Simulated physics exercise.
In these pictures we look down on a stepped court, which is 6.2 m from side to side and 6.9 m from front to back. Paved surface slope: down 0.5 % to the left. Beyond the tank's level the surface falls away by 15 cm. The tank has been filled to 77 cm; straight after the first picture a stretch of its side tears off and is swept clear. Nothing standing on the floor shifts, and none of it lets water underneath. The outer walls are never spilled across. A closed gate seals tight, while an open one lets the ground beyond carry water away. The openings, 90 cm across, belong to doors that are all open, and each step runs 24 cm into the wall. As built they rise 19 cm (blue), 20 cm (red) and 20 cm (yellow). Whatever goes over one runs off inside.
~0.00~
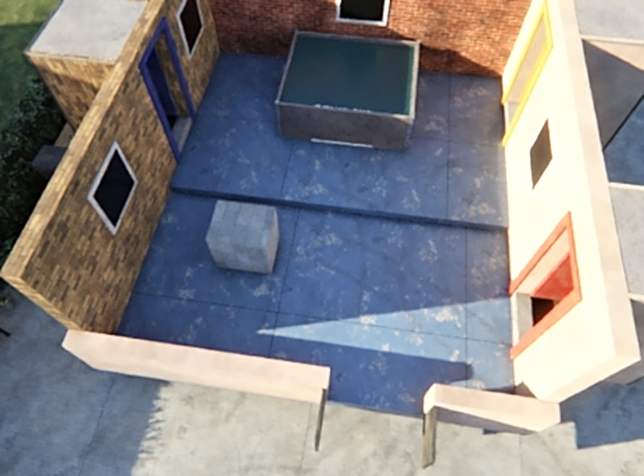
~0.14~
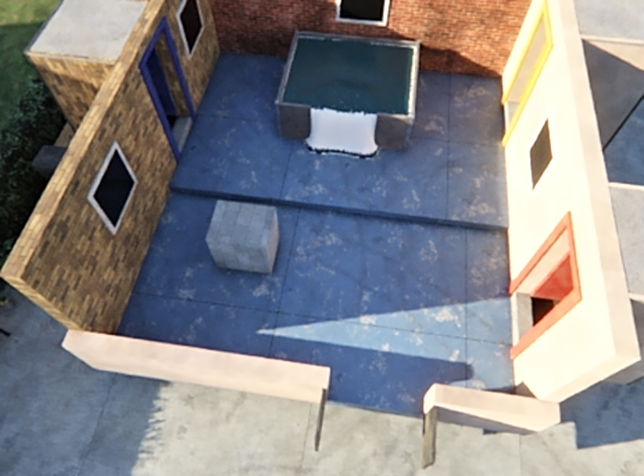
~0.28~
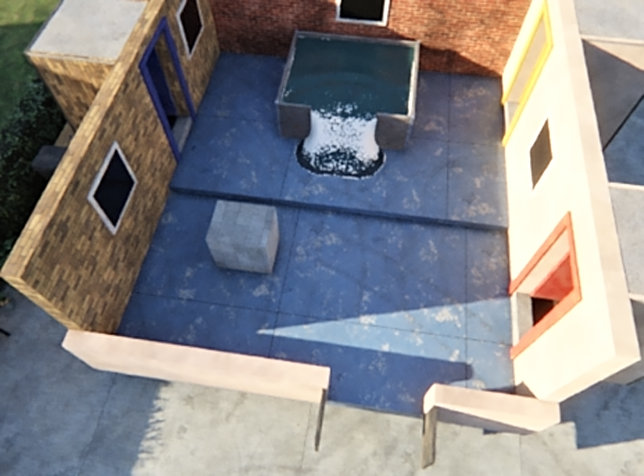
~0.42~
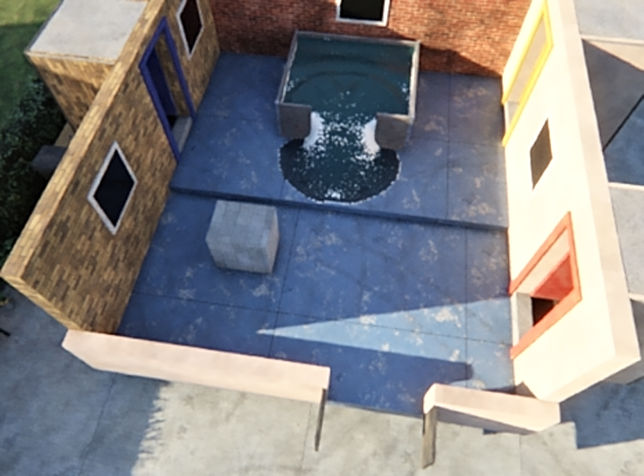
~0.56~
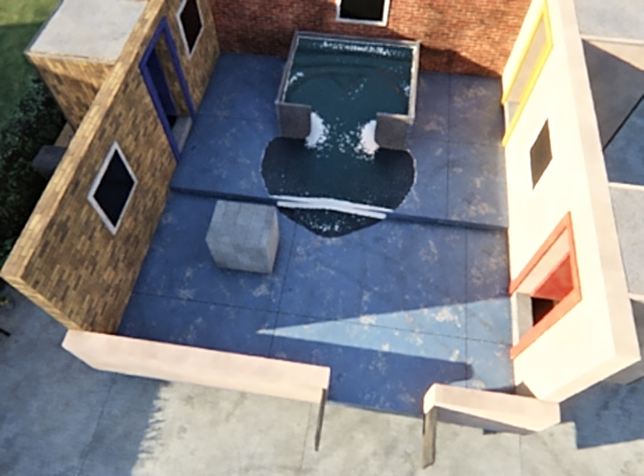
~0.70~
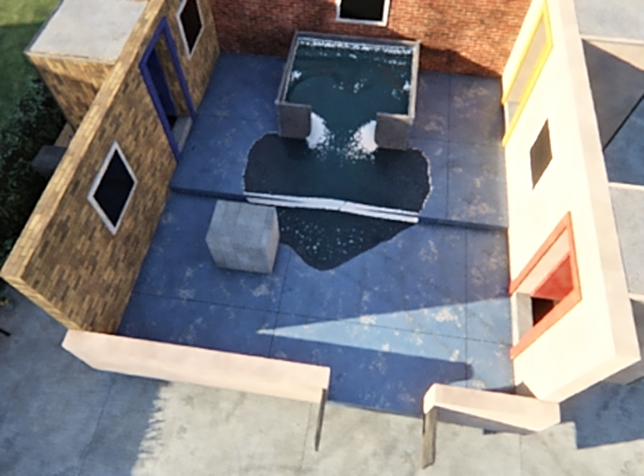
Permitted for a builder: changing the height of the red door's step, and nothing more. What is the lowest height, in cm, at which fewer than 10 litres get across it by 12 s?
10.5 cm.
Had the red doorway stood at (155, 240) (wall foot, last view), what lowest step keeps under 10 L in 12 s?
You'd want it roughly 17 cm high.
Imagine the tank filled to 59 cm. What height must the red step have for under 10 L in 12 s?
Roughly 7.5 cm high.
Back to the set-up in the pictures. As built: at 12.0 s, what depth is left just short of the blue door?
Lab note: Depth approx. 1.0 cm.
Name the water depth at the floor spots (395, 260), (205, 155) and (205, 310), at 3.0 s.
Roughly 4, 1 and 2 cm, in turn.
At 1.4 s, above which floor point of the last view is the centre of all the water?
(343, 141), roughly.
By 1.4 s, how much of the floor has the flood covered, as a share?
Roughly 40 percent of the floor.
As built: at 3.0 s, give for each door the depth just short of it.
In cm: Blue 3, red 10, yellow 0.
After 1.4 s water covers 40 % of the floor, deepest (44 cm) near (343, 146); it has not reached the red door.
After 3.0 s water covers 60 % of the floor, deepest (32 cm) near (281, 376); 10 cm at the red door, 0 litres in over its 20 cm step.
After 12.0 s water covers 60 % of the floor, deepest (14 cm) near (305, 379); 9 cm at the red door, 0 litres in over its 20 cm step.
At the red door as built, the water arrived by 2.1 s and peaked near 14 cm at 8.0 s.
With a step of 9.5 cm, 21 litres would have come in within the 12 s; with 13 cm, 1 litre. So under 10 litres takes about 10.5 cm.
